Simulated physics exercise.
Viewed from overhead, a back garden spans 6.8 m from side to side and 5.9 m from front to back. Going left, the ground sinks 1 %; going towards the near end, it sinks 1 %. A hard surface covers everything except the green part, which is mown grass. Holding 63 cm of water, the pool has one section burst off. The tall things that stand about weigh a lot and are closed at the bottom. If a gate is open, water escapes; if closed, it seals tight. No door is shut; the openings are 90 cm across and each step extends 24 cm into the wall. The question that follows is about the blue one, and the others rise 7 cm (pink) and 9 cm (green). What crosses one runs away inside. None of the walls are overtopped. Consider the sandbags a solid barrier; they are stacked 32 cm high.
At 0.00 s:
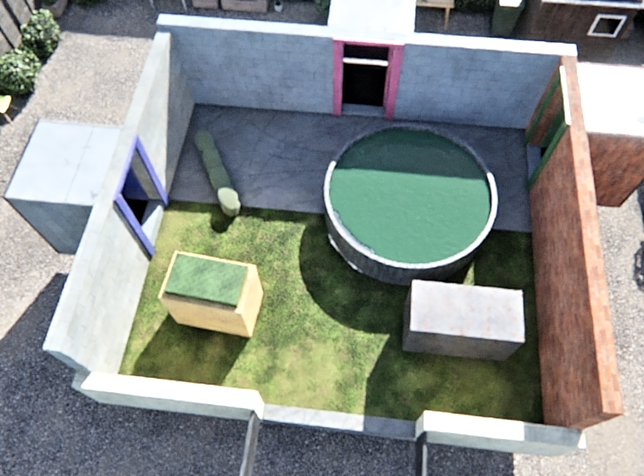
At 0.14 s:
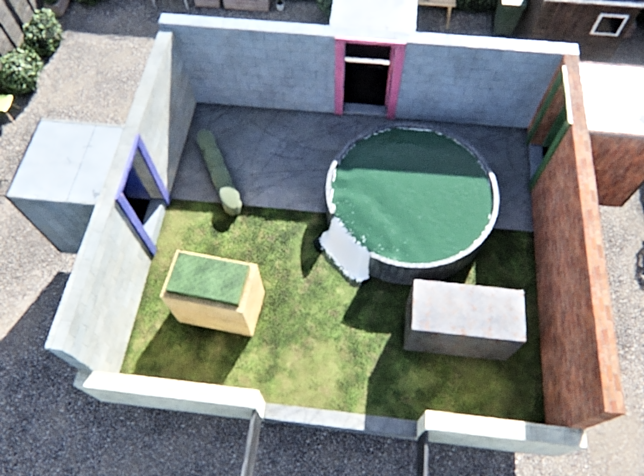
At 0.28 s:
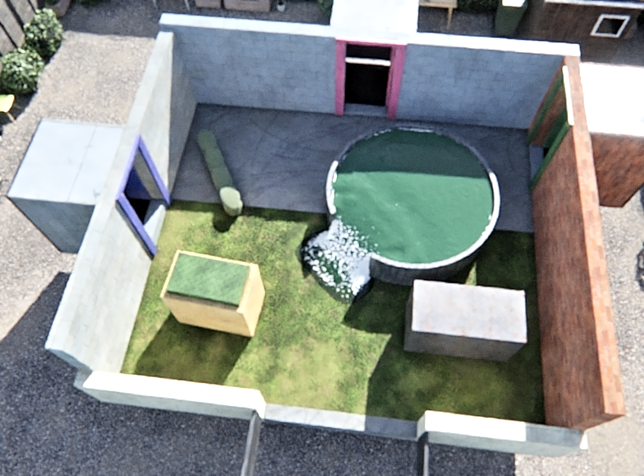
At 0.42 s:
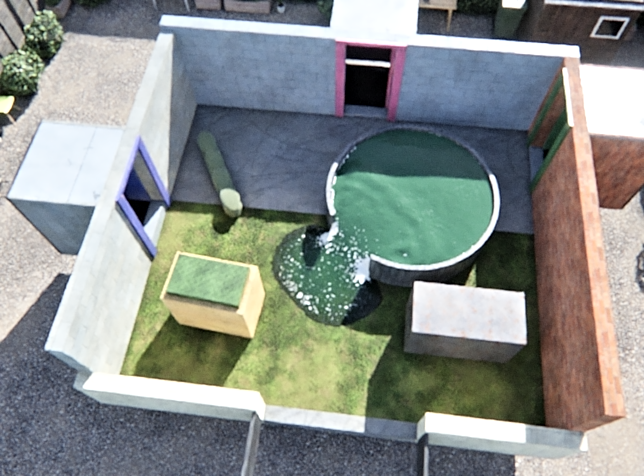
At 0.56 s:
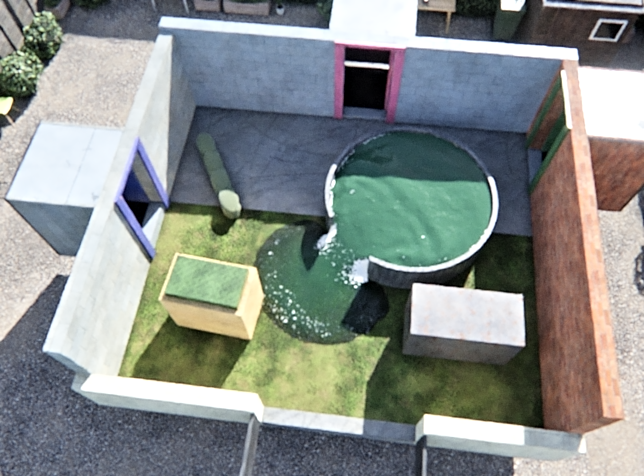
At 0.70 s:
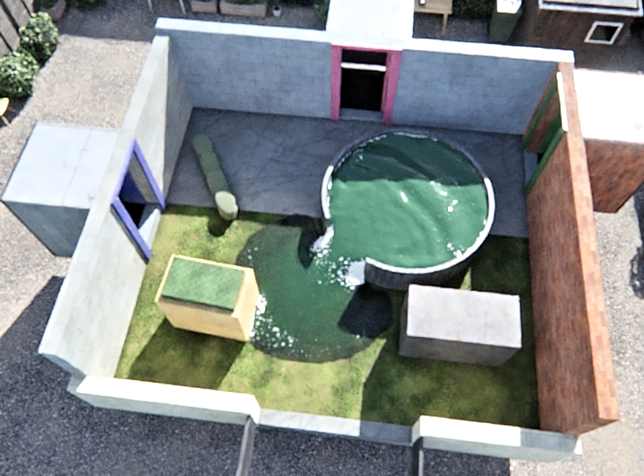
Green water burst through the near left side of a round pool in a walled garden, foaming onto the grass, then spread in a widening dark puddle until it reached the yellow box.
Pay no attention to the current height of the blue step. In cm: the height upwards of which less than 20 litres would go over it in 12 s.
15 cm.
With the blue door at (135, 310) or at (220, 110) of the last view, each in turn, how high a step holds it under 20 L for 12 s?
Roughly 14.5 cm, then roughly 8.5 cm.
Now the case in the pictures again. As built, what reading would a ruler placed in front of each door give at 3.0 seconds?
In cm - blue: 19, pink: 0, green: 0.
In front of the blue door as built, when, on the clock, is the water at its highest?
Peak: Close to 3.0 s.
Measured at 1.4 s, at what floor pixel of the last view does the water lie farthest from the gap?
Around (198, 400).
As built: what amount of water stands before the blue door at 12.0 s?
Some 12.0 cm.
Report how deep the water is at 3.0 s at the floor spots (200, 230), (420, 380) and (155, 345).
First 8, then 1, then 6 cm.
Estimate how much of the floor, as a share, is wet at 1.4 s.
Around 25 per cent of the free floor.
After 1.4 s water covers 25 % of the floor, deepest (38 cm) near (331, 250); it has not reached the blue door.
After 3.0 s water covers 50 % of the floor, deepest (26 cm) near (331, 250); 19 cm at the blue door, 0 litres in over its 26 cm step.
After 12.0 s water covers 80 % of the floor, deepest (15 cm) near (111, 389); 12 cm at the blue door, 0 litres in over its 26 cm step.
At the blue door as built, the water arrived by 2.1 s and peaked near 19 cm at 3.0 s.
Run again over the same 12 s with other heights there, 77 litres in over 12.5 cm, 7 litres over 17 cm. The limit of 20 litres is kept from about 15 cm up.
